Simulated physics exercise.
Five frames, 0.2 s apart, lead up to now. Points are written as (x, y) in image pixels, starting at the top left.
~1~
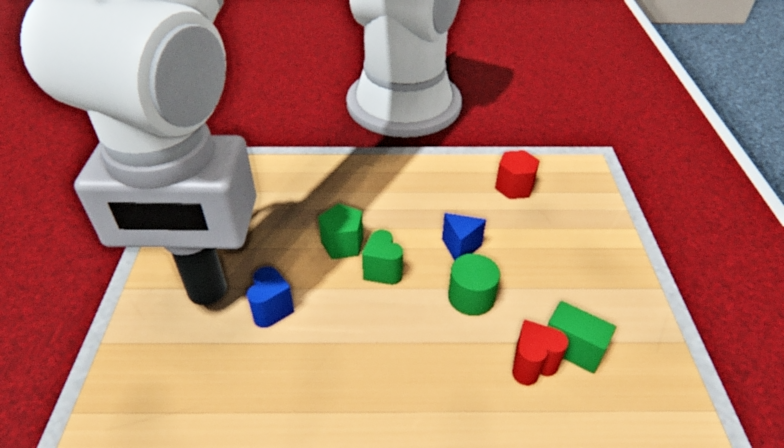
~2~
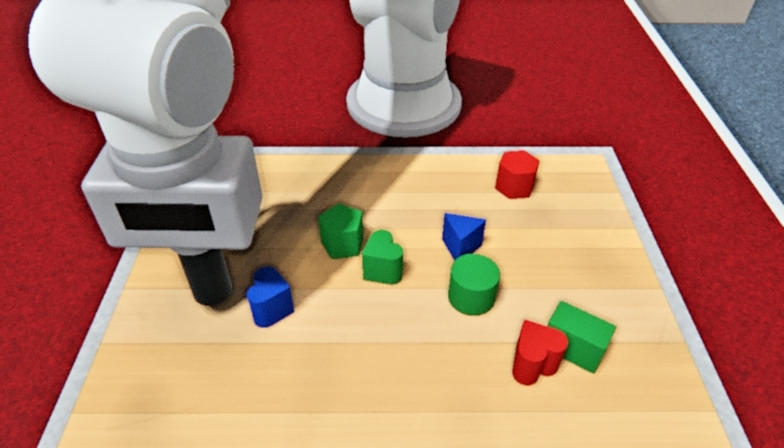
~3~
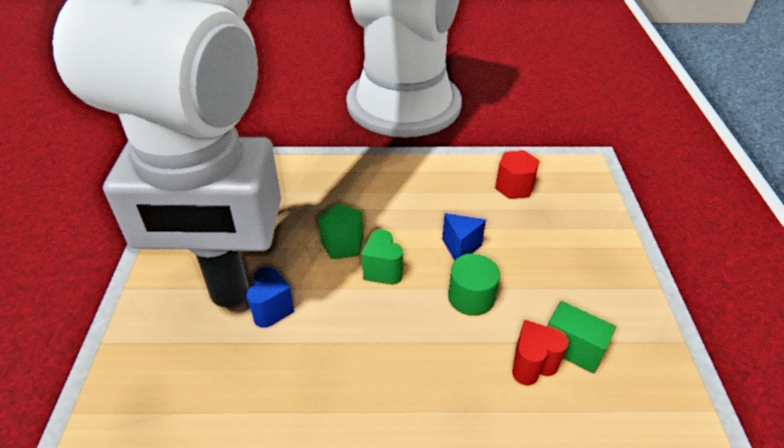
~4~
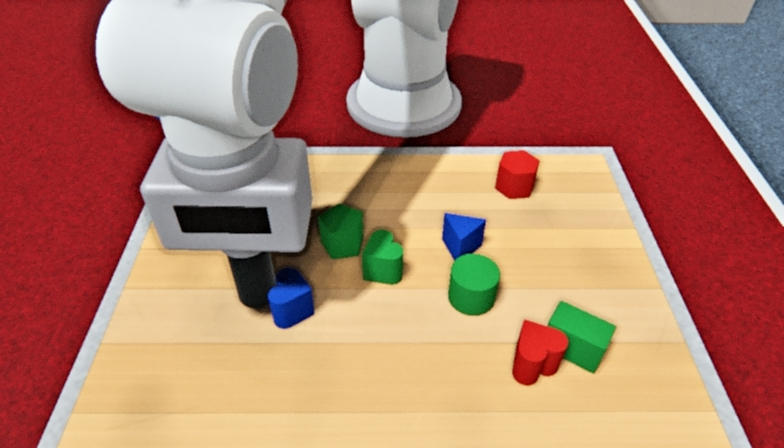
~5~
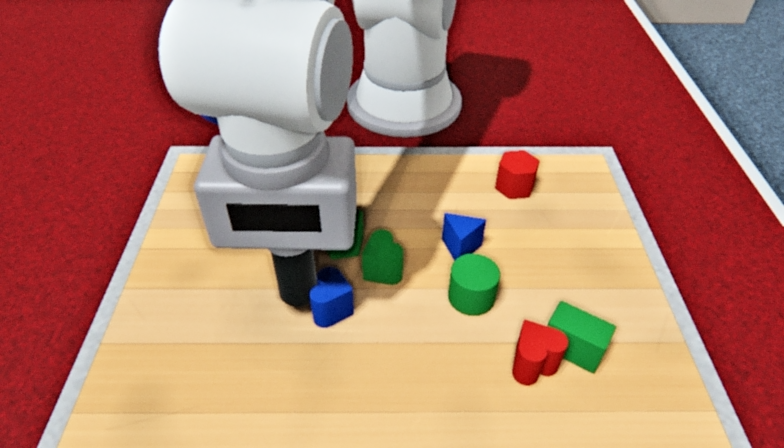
The video shows a robot arm with a black peg moving right over a wooden board of red, green and blue blocks. The peg reaches the blue heart-shaped block and pushes it rightward, while the other blocks stay still.
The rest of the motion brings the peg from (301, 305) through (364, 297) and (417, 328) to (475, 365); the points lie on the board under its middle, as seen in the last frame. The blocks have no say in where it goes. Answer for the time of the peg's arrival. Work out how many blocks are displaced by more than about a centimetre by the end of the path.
Count: One.
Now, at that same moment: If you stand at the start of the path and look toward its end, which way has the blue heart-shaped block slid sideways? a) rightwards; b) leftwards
Answer: A.
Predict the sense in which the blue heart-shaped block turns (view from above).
It spins clockwise.
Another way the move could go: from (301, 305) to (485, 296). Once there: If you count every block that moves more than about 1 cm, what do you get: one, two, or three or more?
When the path ends, I think you'll find two blocks out of place by more than 1 cm.
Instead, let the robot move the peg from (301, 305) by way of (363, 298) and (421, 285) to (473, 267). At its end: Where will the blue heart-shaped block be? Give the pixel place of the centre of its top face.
Just about (414, 289).
The first path, step by step. One third of the way, peg (364, 285); blue heart-shaped block (385, 292), turned 35° clockwise.
Two thirds of the way, peg (419, 316); blue heart-shaped block (442, 327), turned 40° clockwise.
At the end, peg (477, 353); blue heart-shaped block (501, 370), turned 50° clockwise; green heart-shaped block not moved.
